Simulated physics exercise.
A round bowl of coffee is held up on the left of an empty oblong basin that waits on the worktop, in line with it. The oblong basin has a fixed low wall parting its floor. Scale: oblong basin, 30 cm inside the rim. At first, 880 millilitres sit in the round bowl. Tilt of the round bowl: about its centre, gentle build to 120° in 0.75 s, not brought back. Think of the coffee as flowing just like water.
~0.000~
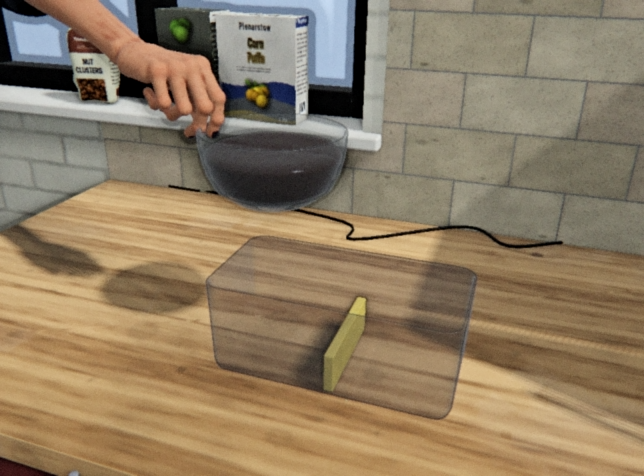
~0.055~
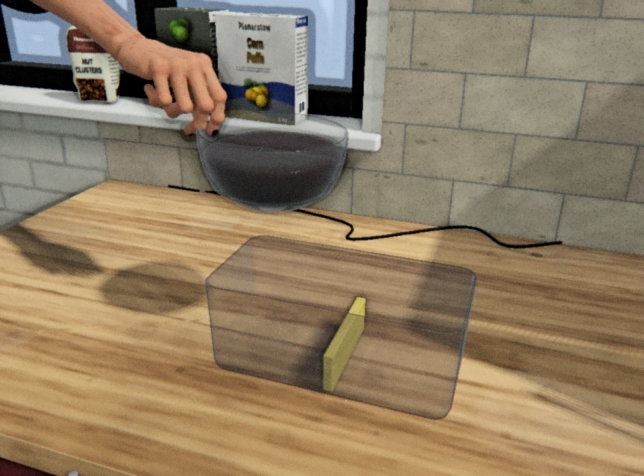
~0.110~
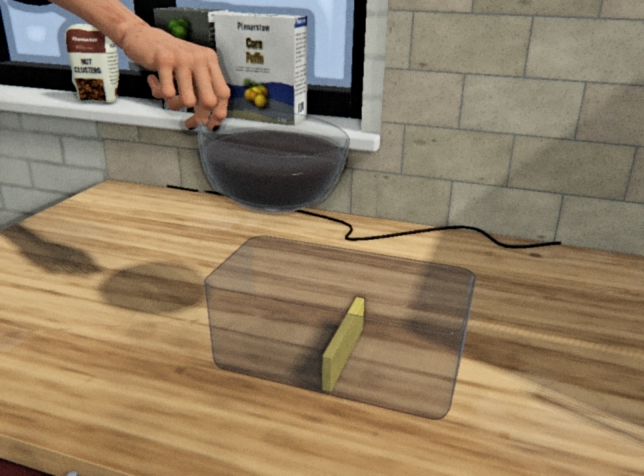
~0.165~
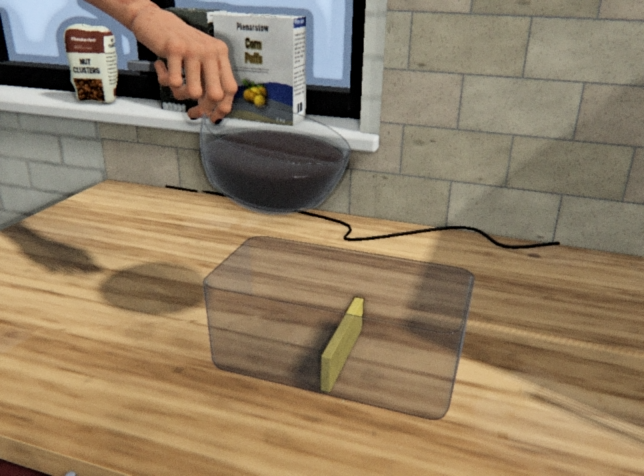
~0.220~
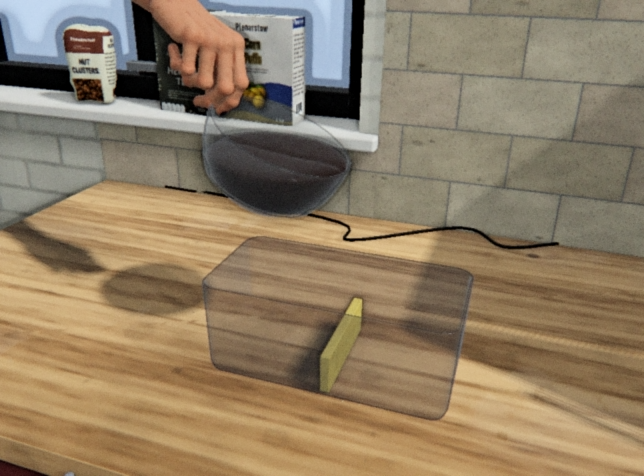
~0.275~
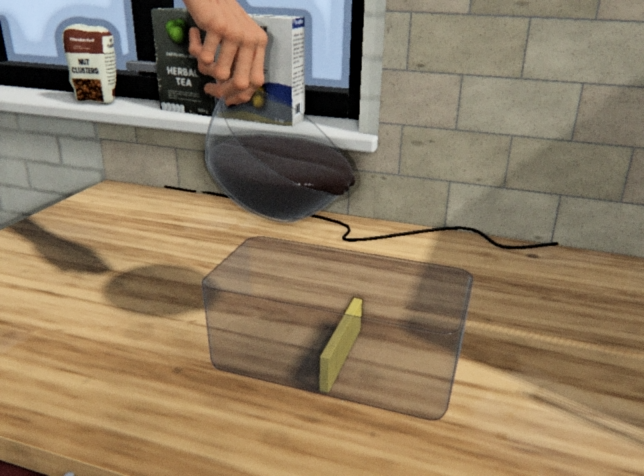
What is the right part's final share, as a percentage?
About 62 per cent.
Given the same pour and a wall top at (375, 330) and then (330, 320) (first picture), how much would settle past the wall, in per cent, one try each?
Around 35 and 80 percent, in that order.
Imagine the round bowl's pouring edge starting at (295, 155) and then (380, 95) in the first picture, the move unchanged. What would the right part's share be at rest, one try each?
The first try gives 20 percent and the second 70 percent.
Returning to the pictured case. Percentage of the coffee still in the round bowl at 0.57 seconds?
Around 12 in a hundred.
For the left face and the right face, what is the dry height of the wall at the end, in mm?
Left roughly 36 mm; right roughly 22 mm.
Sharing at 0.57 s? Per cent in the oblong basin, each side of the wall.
About 3 % left, 58 % right.
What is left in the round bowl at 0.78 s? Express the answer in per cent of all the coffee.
Close to 0 percent of the total.
By 0.57 s the tilt is 103° and 11 per cent is still to pour, 3 is left of the wall and 58 right of it.
By 0.78 s the tilt is 120° and 0 per cent is still to pour, 28 is left of the wall and 62 right of it.
By 1.01 s the tilt is 120° and 0 per cent is still to pour, 34 is left of the wall and 64 right of it.
By 1.25 s the tilt is 120° and 0 per cent is still to pour, 36 is left of the wall and 63 right of it.
At rest 36 per cent lies left of the wall, 62 right of it and 2 outside.
